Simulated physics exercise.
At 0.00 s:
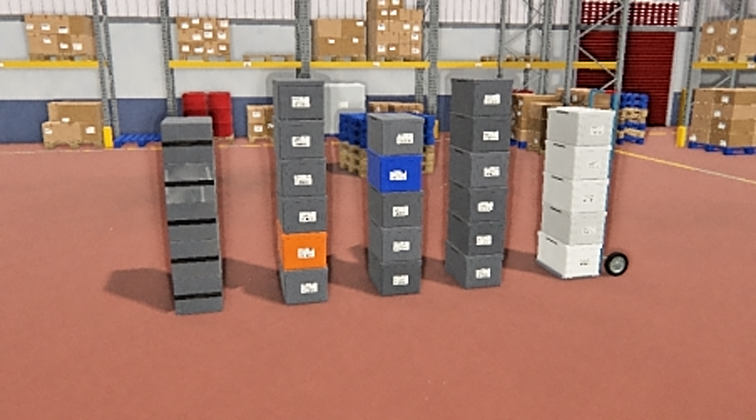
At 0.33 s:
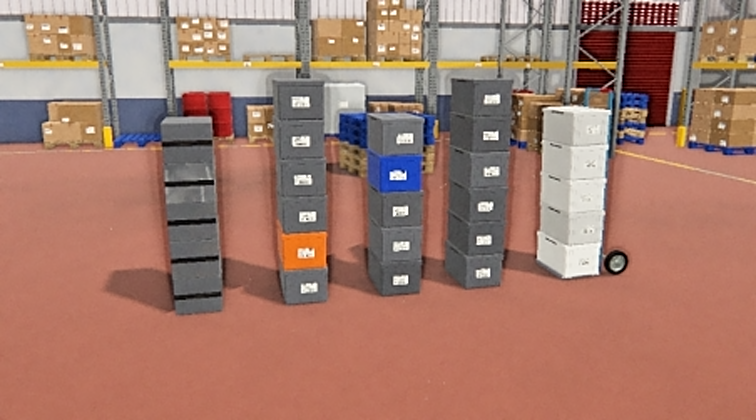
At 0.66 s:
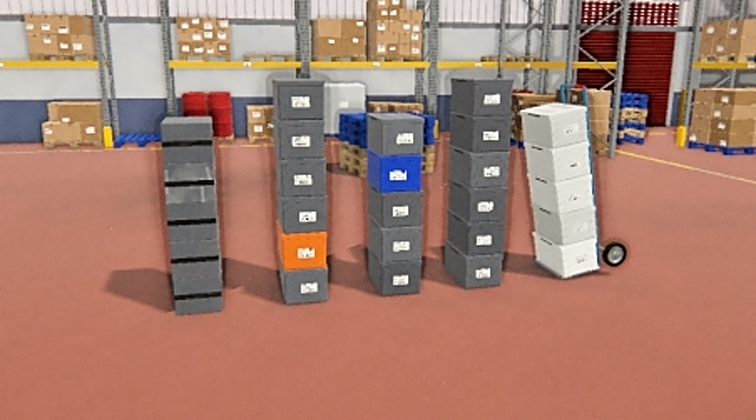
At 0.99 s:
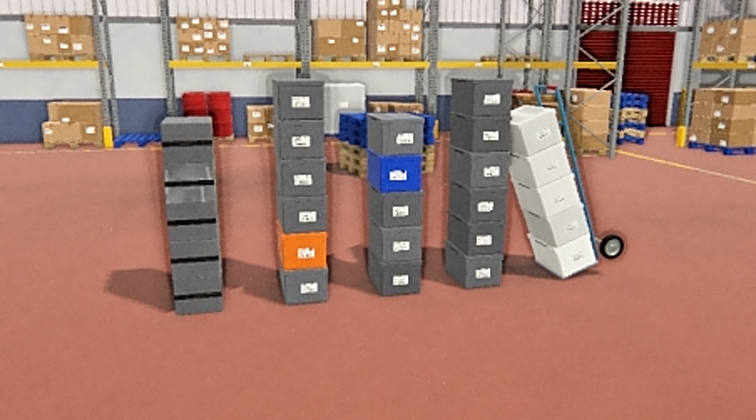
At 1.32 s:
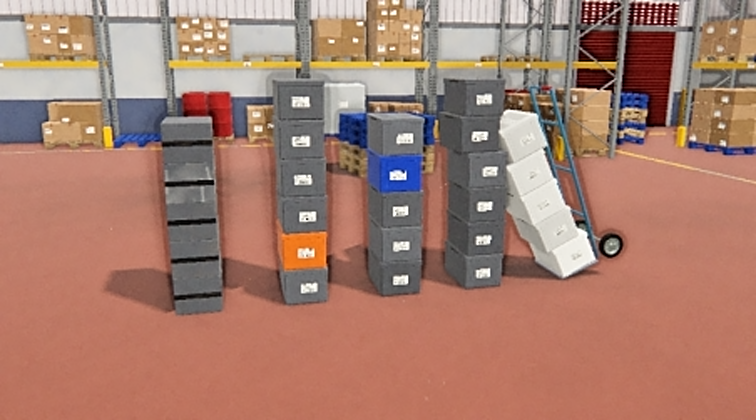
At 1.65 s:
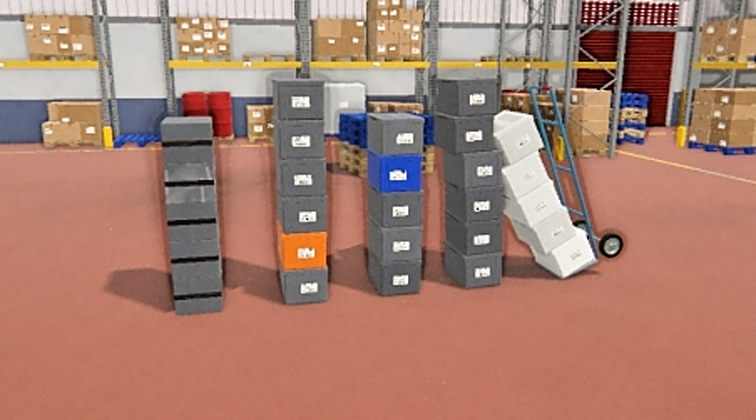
A stack of white totes on a blue sack truck tilting left and leaning against the neighbouring grey stack in a warehouse.
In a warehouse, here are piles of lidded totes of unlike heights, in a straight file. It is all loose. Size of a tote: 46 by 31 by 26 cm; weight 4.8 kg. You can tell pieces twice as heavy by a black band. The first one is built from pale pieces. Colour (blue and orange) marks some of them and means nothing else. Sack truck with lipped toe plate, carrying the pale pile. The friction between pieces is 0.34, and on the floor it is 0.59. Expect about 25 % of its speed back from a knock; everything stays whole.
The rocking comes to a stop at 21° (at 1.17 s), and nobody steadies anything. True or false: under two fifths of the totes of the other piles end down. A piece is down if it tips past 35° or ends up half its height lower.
False.
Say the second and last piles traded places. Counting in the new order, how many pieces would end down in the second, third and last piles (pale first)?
Pile by pile, you'd see second at 0, third at 0 and last at 0 down.
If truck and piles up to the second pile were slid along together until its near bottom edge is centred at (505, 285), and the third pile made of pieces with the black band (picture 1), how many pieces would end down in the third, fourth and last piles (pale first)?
Down by pile: Third 5, fourth 6, last 4.
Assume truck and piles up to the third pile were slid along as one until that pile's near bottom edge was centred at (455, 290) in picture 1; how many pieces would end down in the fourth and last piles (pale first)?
Then fourth pile 5 and last pile 5.
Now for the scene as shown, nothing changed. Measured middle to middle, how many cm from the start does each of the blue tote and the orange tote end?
Blue ends up 110 cm away; orange ends up 50 cm away.
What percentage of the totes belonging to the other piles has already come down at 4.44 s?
It's 95 percent at that point.
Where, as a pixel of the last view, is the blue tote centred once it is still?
Near (264, 241).
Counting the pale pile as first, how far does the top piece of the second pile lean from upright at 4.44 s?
Tilt: Near 40 degrees.
After 3.40 s, 5 of the pale pile down; 3 of the 22 other totes down; blue tote leaning 23°.
After 4.44 s, 5 of the pale pile down; 21 of the 22 other totes down; orange tote leaning 42°, 13 cm lower; blue tote leaning 40°, 43 cm lower.
At rest (6.5 s), 5 of the pale pile down; 21 of the 22 other totes down; orange tote leaning 51°, 19 cm lower; blue tote leaning 41°, 48 cm lower. That is 95 per cent. As the last picture would show them, middles, orange tote near (231, 272), blue tote near (264, 241).
